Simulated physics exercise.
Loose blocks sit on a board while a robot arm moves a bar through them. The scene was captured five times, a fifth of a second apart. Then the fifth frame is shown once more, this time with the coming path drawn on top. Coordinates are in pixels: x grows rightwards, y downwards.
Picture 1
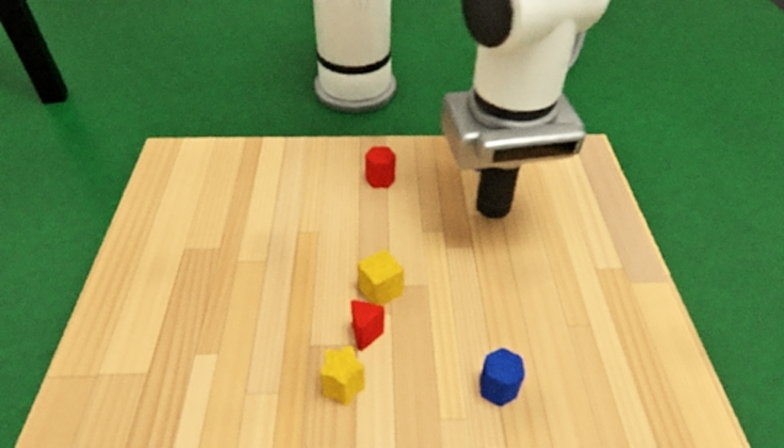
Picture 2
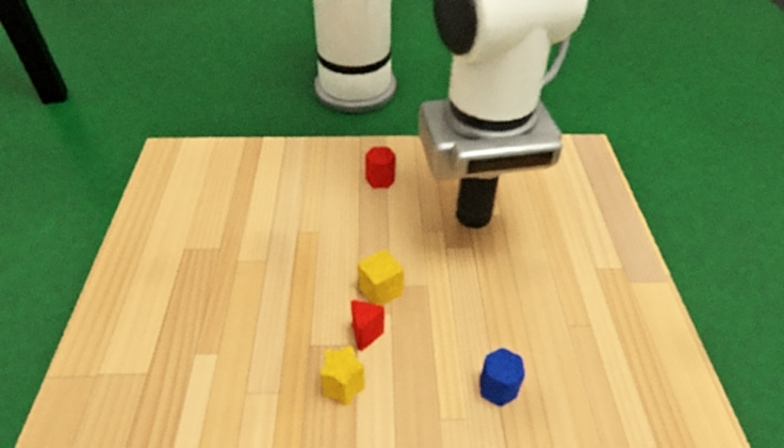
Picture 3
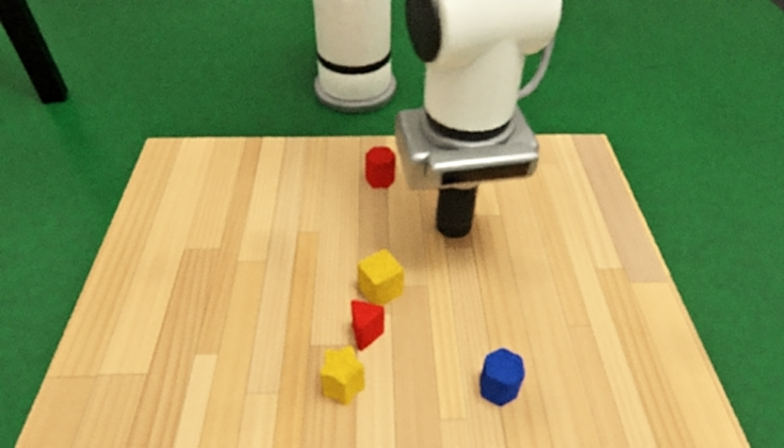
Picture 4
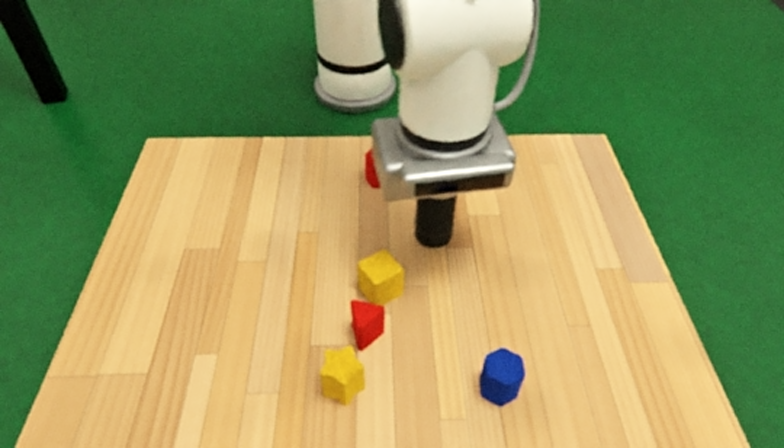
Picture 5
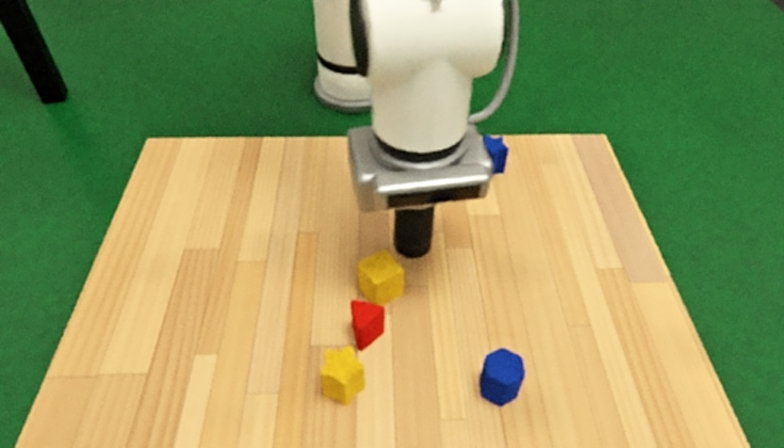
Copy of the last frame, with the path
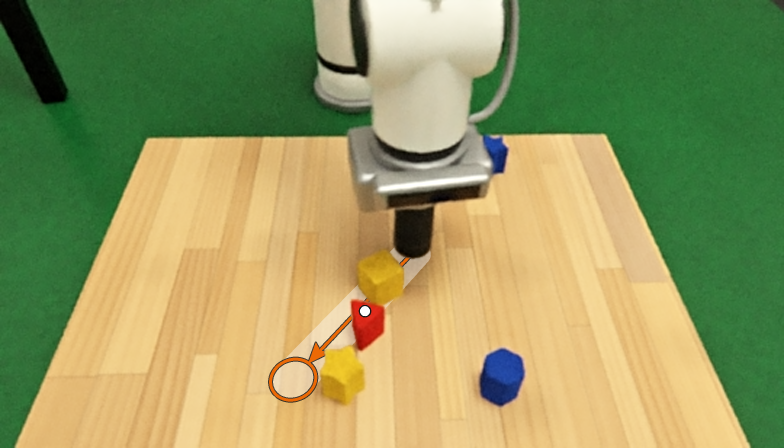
A white robot arm with a grey gripper holds a short black bar upright over a pale wooden board on a green floor, seen from above by a still camera. A red block sits near the back, with a yellow cube, a red triangular block and a yellow star down the middle and a blue block at lower right. The arm slides the bar steadily left and nearer the viewer, covering the rear red block and uncovering another blue one, while the blocks stay put.
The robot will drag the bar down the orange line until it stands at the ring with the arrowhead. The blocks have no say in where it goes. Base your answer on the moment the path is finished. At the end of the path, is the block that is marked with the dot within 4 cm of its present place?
Short answer: No.
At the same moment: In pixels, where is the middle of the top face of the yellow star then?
The middle of its upper face will lie at (334, 418).
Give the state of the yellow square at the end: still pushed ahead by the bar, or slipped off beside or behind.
The block gets away.
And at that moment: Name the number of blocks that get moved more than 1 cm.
Count: Three or more.
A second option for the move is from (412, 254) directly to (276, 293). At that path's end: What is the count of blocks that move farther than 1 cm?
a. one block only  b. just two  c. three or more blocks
a: One block only.
Path on the board, straight from (412, 254) to (293, 379); the dot is on the red triangular block.
On the path given first. One third of the way, bar at (376, 283); red triangular block at (362, 323); yellow square at (361, 296), turned 35° anticlockwise.
Two thirds of the way, bar at (336, 325); yellow star at (331, 387), turned 15° clockwise; red triangular block at (365, 366), turned 45° anticlockwise; yellow square at (337, 347), turned 85° anticlockwise.
At the end, bar at (292, 372); yellow star at (334, 418), turned 25° anticlockwise; red triangular block at (364, 379), turned 75° anticlockwise; yellow square at (322, 379), turned 105° anticlockwise.
